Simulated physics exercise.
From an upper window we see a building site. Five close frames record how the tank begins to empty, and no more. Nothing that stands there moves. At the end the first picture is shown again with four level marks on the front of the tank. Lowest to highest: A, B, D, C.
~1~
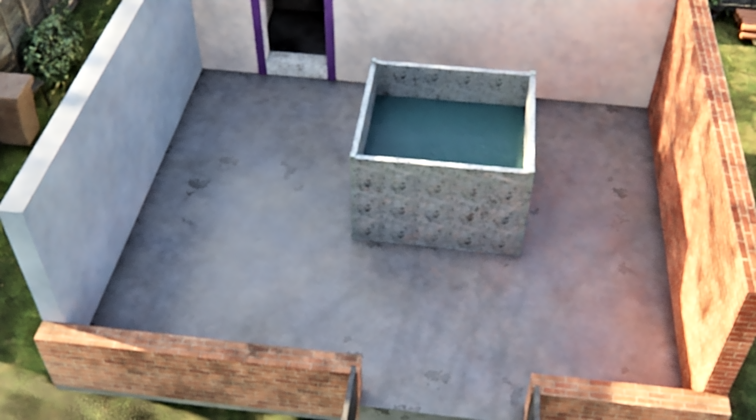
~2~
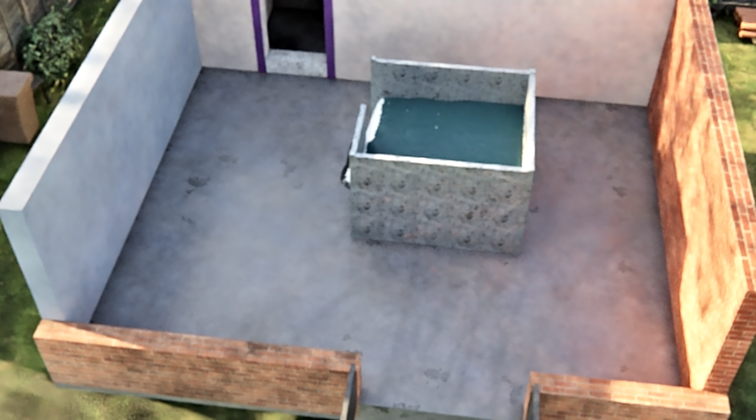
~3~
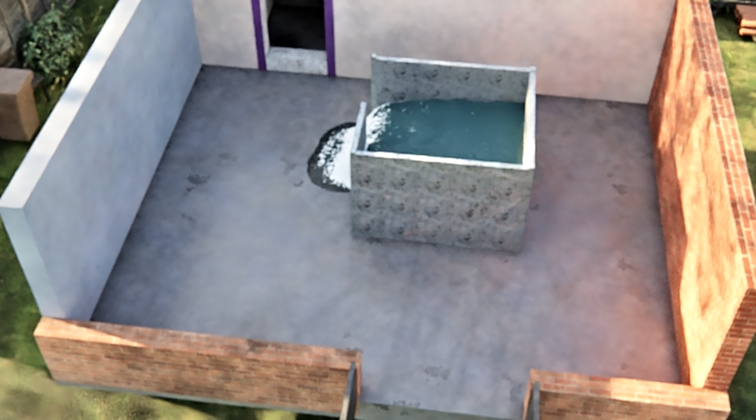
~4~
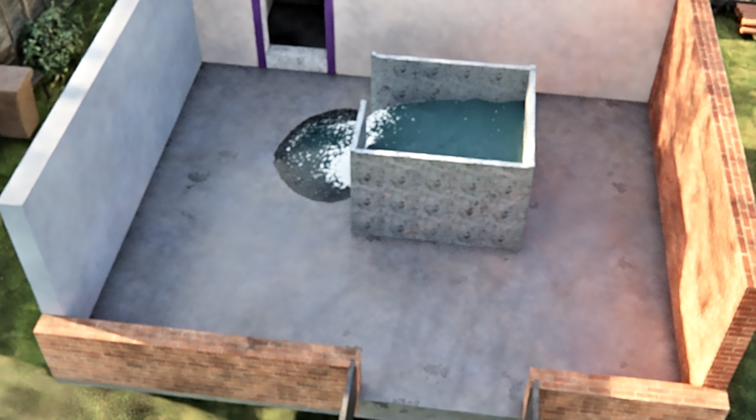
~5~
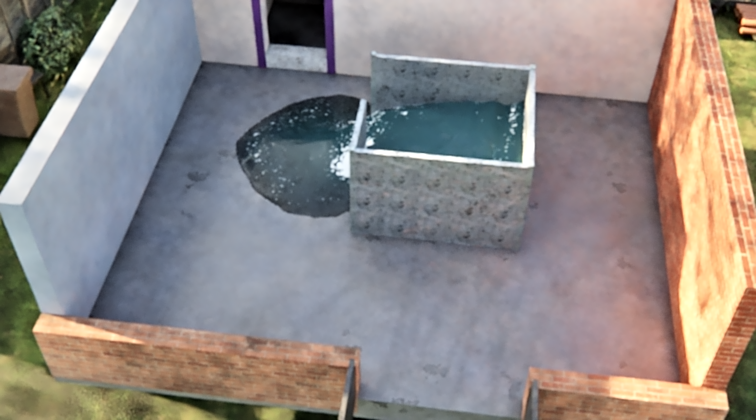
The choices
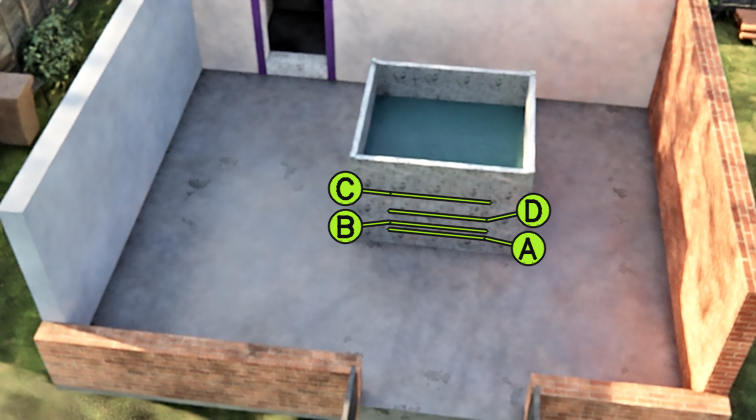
The clip opens on a walled concrete yard seen from above, where still water fills a square stone tank near a purple-framed doorway. The tank's left side opens and water pours out in white foam, then a dark, rounded pool spreads leftward across the floor.
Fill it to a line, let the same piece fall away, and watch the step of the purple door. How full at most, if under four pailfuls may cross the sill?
C is the one.
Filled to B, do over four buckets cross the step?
No, not at all.
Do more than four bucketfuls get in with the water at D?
No, that is safe.
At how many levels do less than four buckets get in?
All four.
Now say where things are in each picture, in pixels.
The first picture shows water in the tank at rest, its middle at (445, 145); foot of the purple doorway at (297, 77); open gate at (446, 361).
In the second picture, water covers 1 % of the ground, its front hidden from here.
The third picture shows front seen at (318, 179), 3 % of the ground wet.
The fourth picture shows front seen at (280, 161), 5 % of the ground wet.
The fifth picture shows front seen at (246, 138), 10 % of the ground wet.
On the marked copy, A at (436, 233); B at (437, 226); C at (439, 198); D at (438, 215); from the bottom up A, B, D, C.
If A is chosen, nothing gets over.
If B is chosen, nothing gets over.
If C is chosen, a splash gets over, under a bucket.
If D is chosen, nothing gets over.
